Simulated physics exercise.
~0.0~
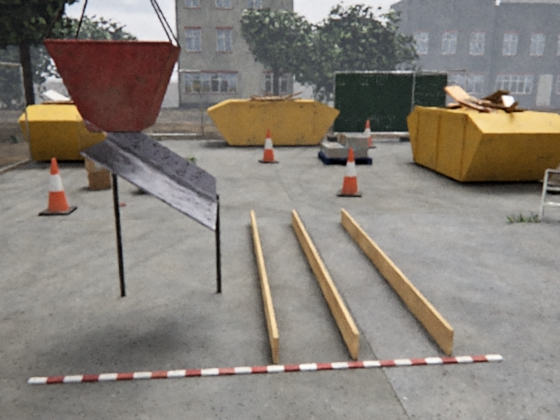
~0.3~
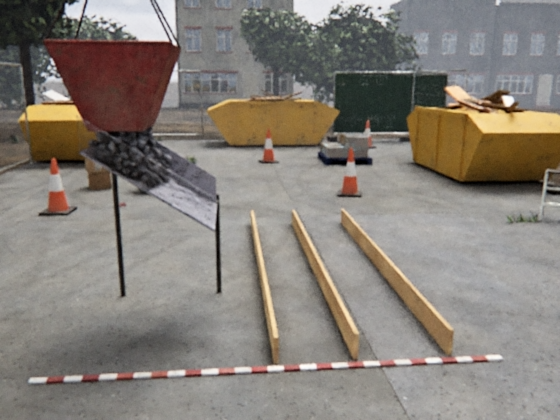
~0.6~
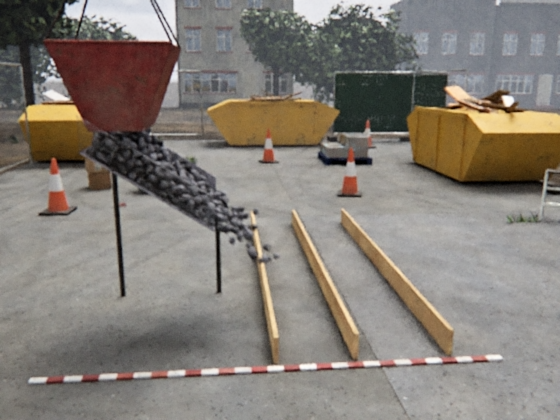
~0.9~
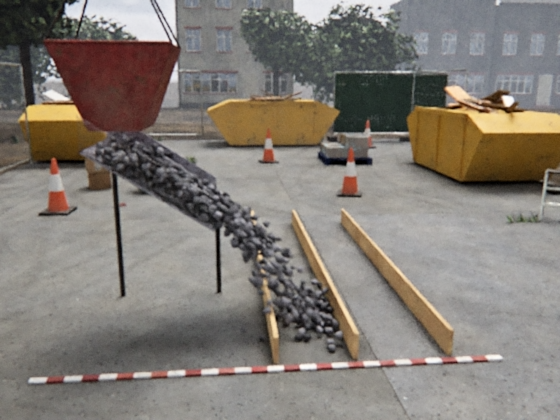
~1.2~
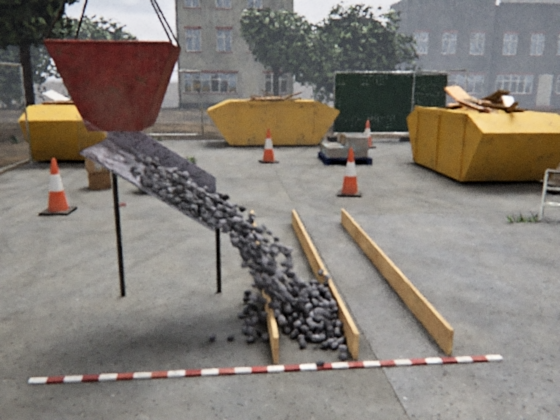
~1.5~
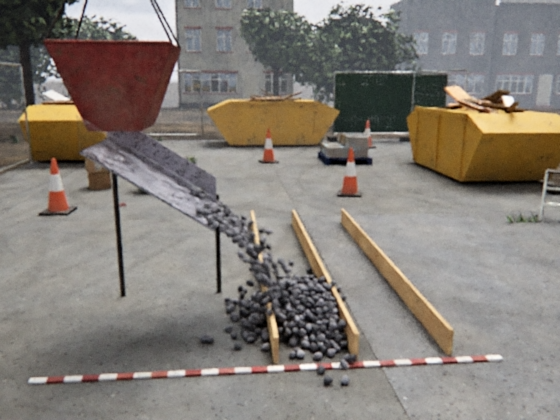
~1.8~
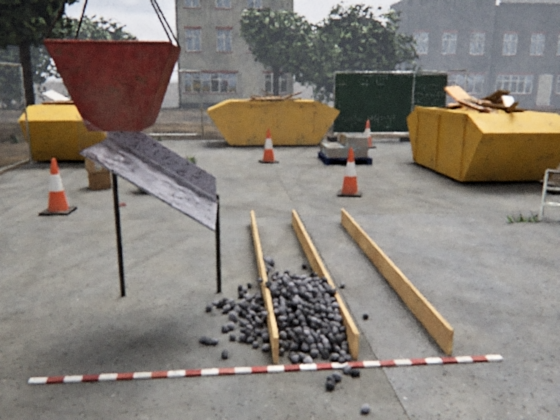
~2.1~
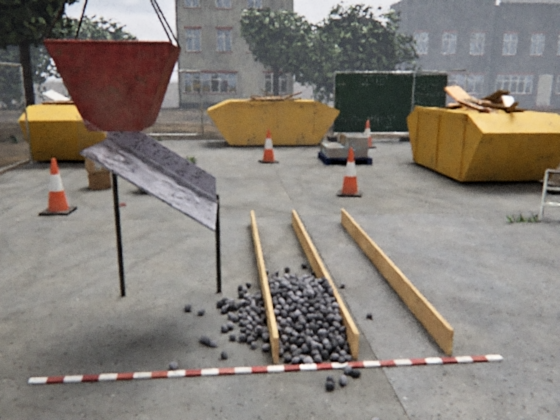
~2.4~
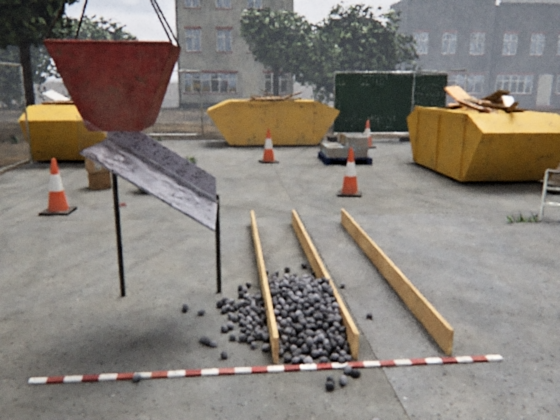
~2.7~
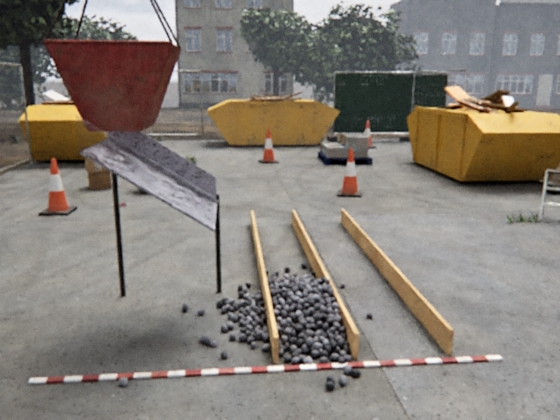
The clip opens on a red skip hanging above a tilted grey steel slide in a paved yard, with three wooden boards lying on the ground to the right. Dark grey stones pour from the bottom of the skip and spread down the slide. They spill off its lower end, tumbling over the nearest board and piling up against the middle one. The stream thins until the slide is bare, while a few stones roll toward the red and white striped strip. At the end, most of the stones rest in the left bay, with a smaller scatter left of it and the right bay nearly empty.
